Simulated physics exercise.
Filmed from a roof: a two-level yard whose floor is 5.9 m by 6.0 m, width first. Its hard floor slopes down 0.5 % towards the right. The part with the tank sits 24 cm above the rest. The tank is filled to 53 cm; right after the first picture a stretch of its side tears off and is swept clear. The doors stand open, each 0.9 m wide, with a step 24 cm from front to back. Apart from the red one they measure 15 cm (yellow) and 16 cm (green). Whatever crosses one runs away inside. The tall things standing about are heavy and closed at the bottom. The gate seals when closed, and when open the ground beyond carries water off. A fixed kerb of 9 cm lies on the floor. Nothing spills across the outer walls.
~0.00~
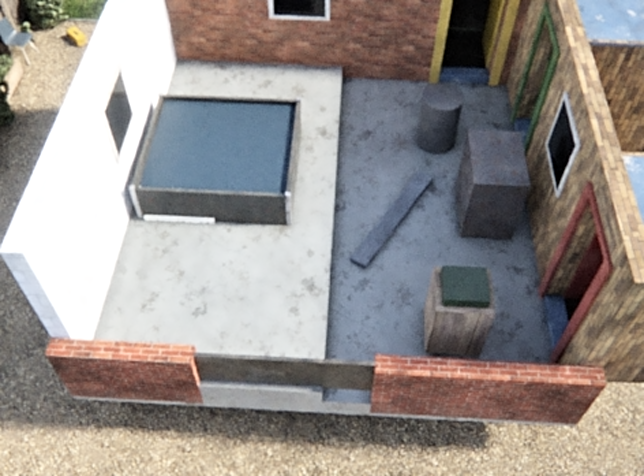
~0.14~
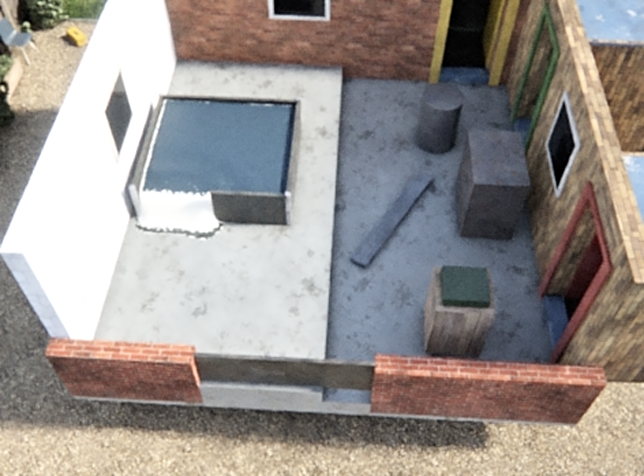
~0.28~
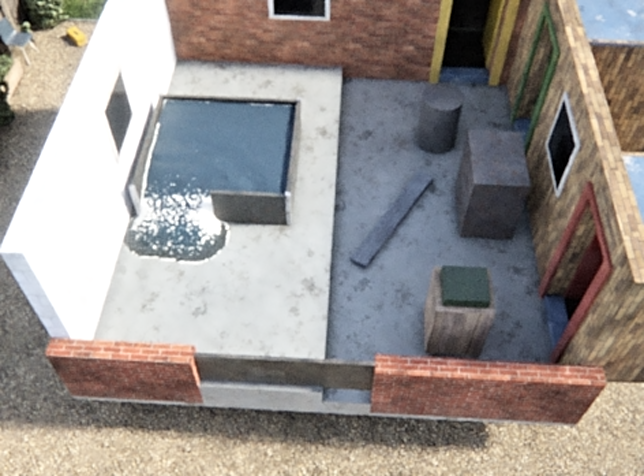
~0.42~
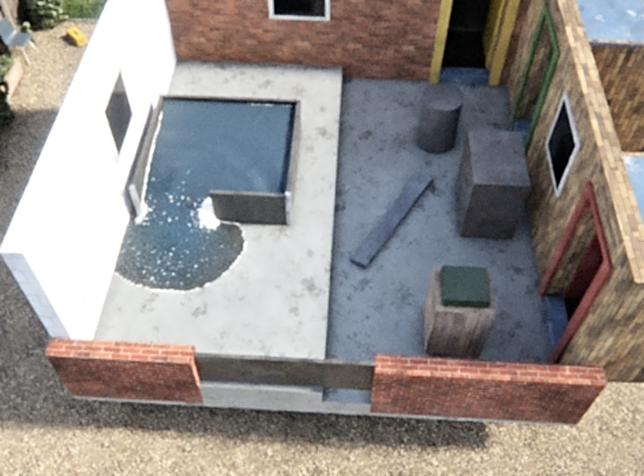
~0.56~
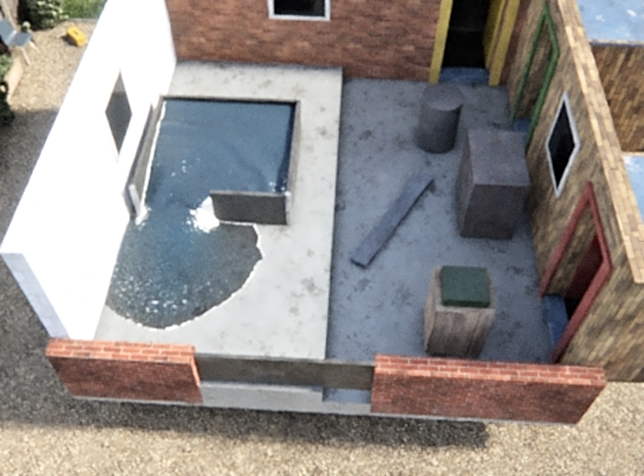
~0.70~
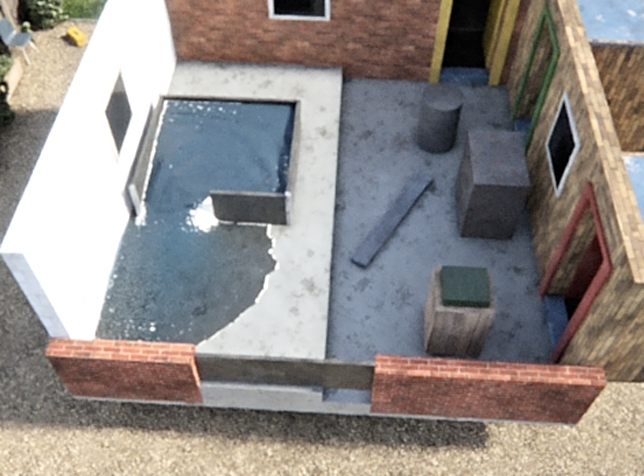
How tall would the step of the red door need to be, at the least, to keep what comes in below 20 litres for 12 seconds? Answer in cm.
Close to 11 cm is just enough.
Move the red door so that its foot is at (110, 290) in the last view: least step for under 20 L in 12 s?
Roughly 18 cm.
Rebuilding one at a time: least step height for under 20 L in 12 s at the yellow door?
About 8.5 cm at yellow.
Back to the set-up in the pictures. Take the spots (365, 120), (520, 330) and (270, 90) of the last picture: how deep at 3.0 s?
About 0, 0 and 0 cm.
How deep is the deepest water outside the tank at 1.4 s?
Roughly 45 cm.
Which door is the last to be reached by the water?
The yellow one.
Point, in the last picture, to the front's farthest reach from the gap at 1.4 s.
Around (275, 372).
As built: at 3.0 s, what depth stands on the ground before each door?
In cm: Yellow 0, green 0, red 0.
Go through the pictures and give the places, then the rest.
In the first frame, the tank at (221, 146) is whole and still, 53 cm deep; the red door at (570, 285) is dry.
In the second frame, water pours out at (177, 208) and has run 0.3 m, to (189, 232); about 10 cm deep outside, 53 cm at the back.
In the third frame, the gap is at (178, 209), the front 0.7 m out at (162, 255); the back of the tank holds 53 cm.
In the fourth frame, water pours out at (178, 210) and has run 1.2 m, to (151, 283); about 7 cm deep outside, 53 cm at the back.
In the fifth frame, the front is at (150, 322), 1.8 m from the gap at (178, 210); 2.6 m2 of floor is wet, 53 cm left at the back.
In the sixth frame, the gap is at (178, 209), the front 2.3 m out at a hidden place; the back of the tank holds 49 cm; 4.0 m in a straight line remain to the red door at (570, 285).
After 1.4 s water covers 15 % of the floor, deepest (45 cm) near (105, 349); it has not reached the red door.
After 3.0 s water covers 30 % of the floor, deepest (30 cm) near (116, 363); it has not reached the red door.
After 12.0 s water covers 75 % of the floor, deepest (13 cm) near (550, 396); 12 cm at the red door, 9 litres in over its 12 cm step.
At the red door as built, the water arrived by 3.6 s and peaked near 13 cm at 11.2 s.
Run again over the same 12 s with other heights there, 46 litres in over 9 cm, 10 litres over 12 cm. The limit of 20 litres is kept from about 11 cm up.
